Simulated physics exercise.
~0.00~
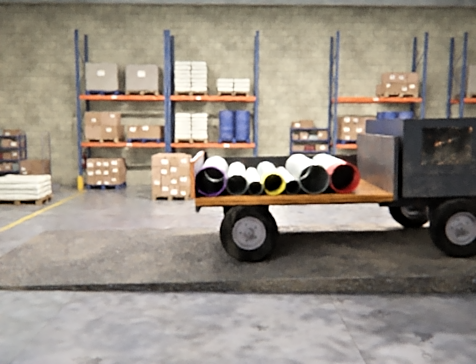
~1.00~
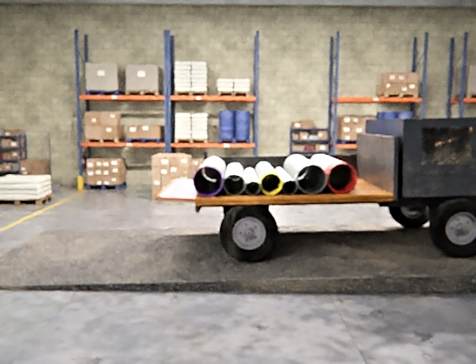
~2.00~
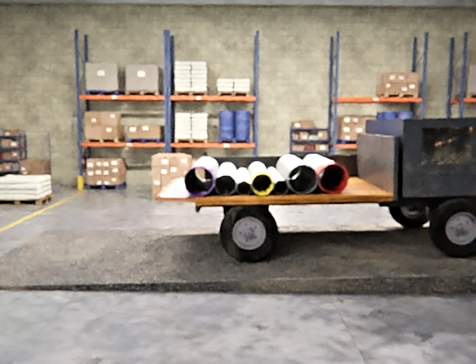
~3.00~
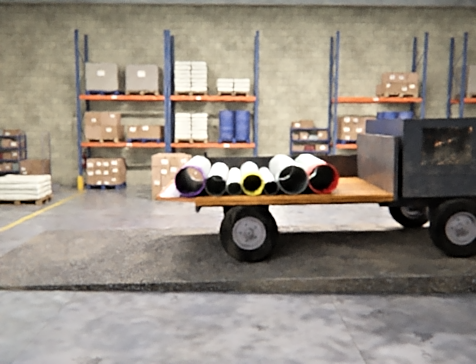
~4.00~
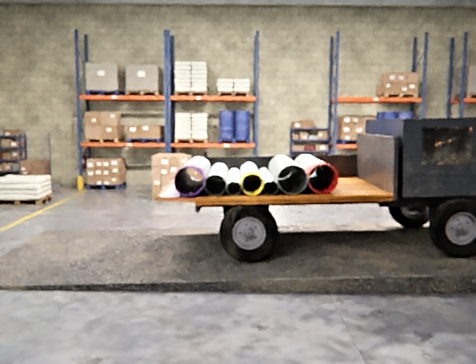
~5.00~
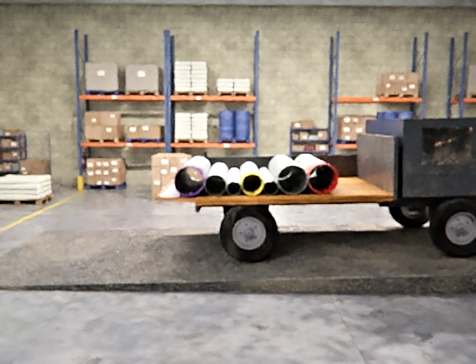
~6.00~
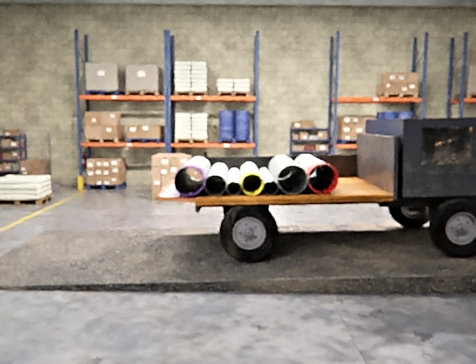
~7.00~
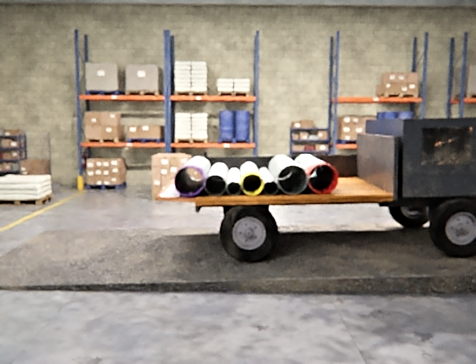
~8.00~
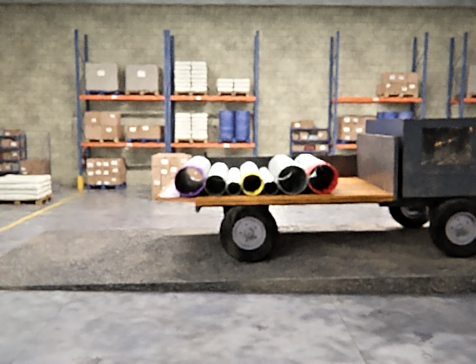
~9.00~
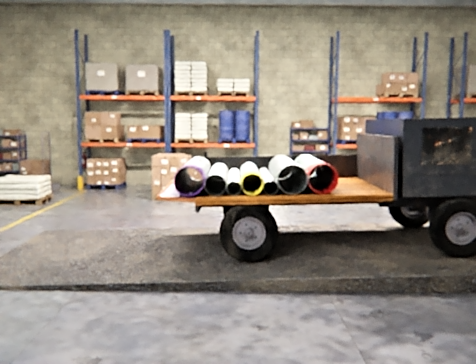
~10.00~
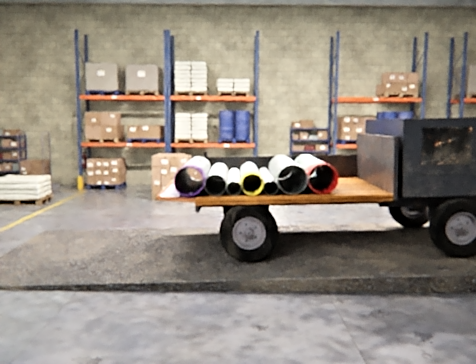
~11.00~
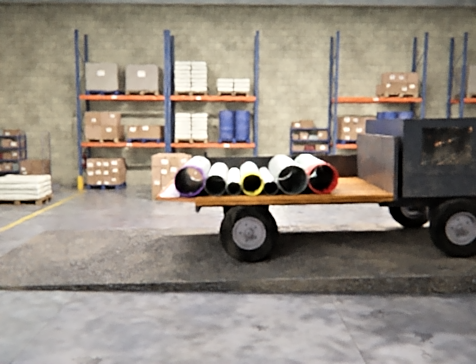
A pick-up's tailgate swings down, and its row of pipes rolls slightly left and stops.
